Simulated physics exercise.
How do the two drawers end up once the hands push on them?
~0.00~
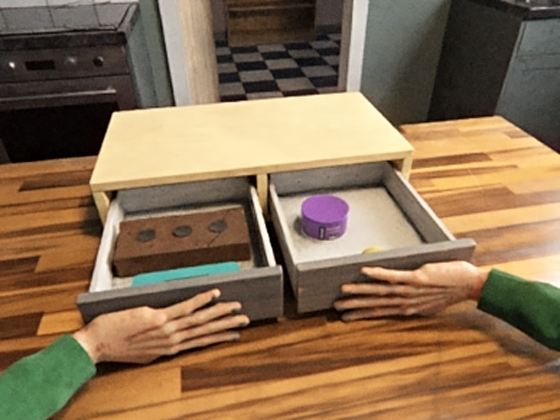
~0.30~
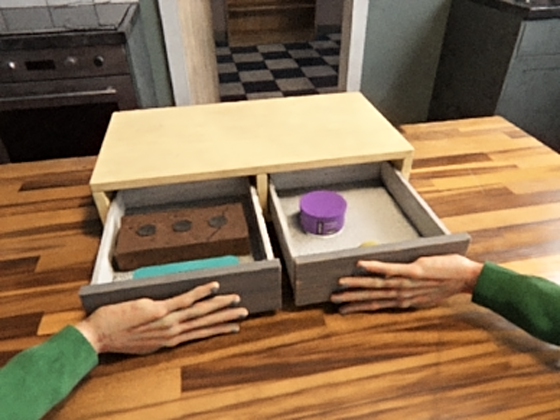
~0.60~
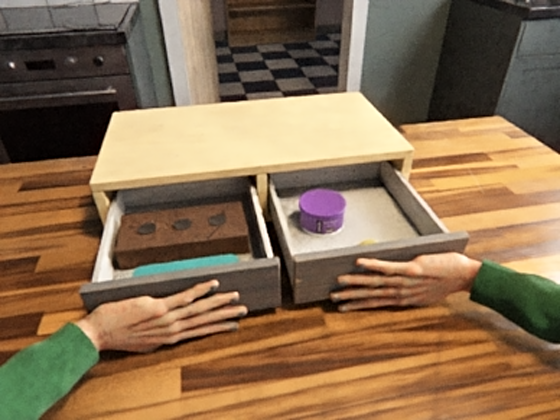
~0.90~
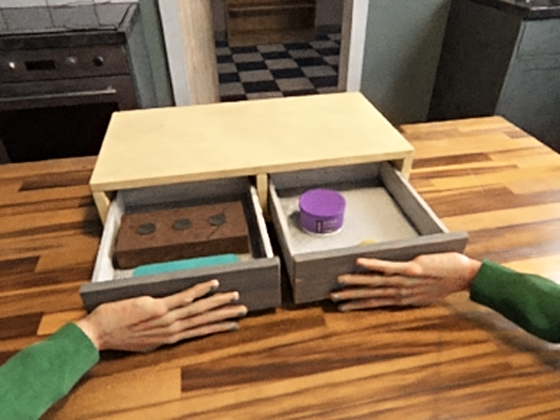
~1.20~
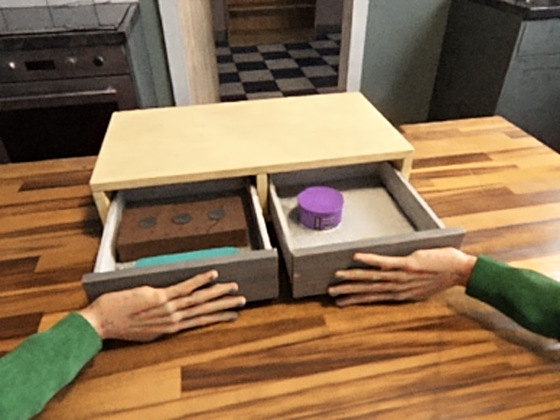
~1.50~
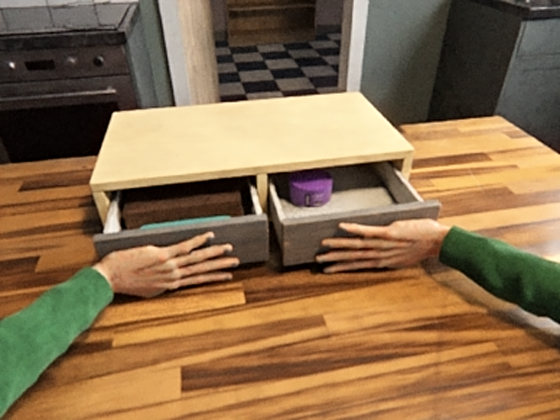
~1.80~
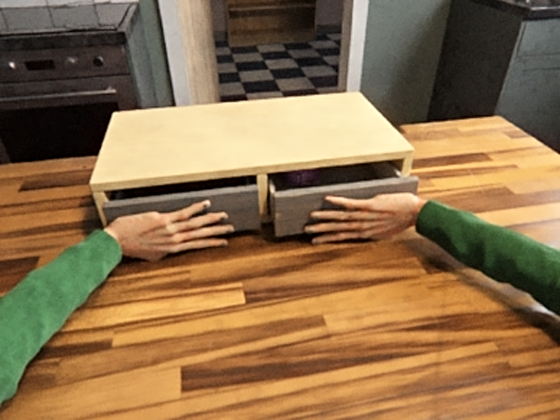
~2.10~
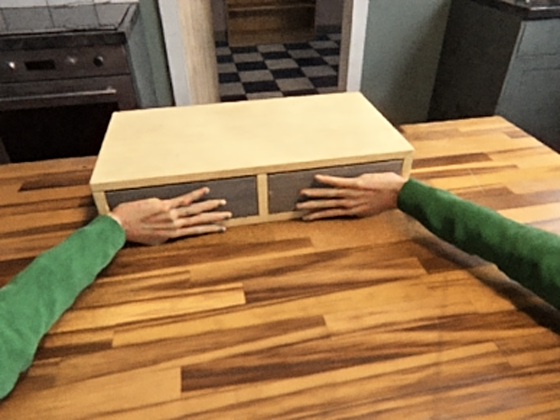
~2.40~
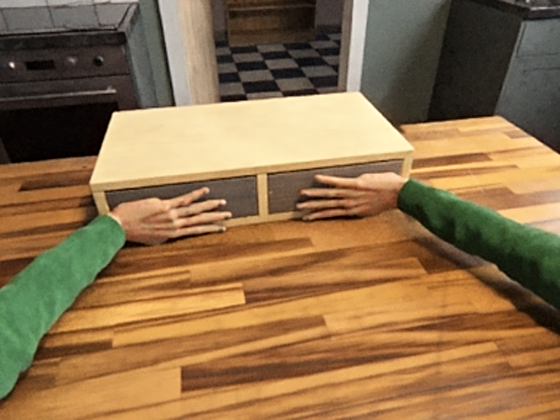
Both the left drawer and the right drawer go all the way in and sit flush with the front of the chest.
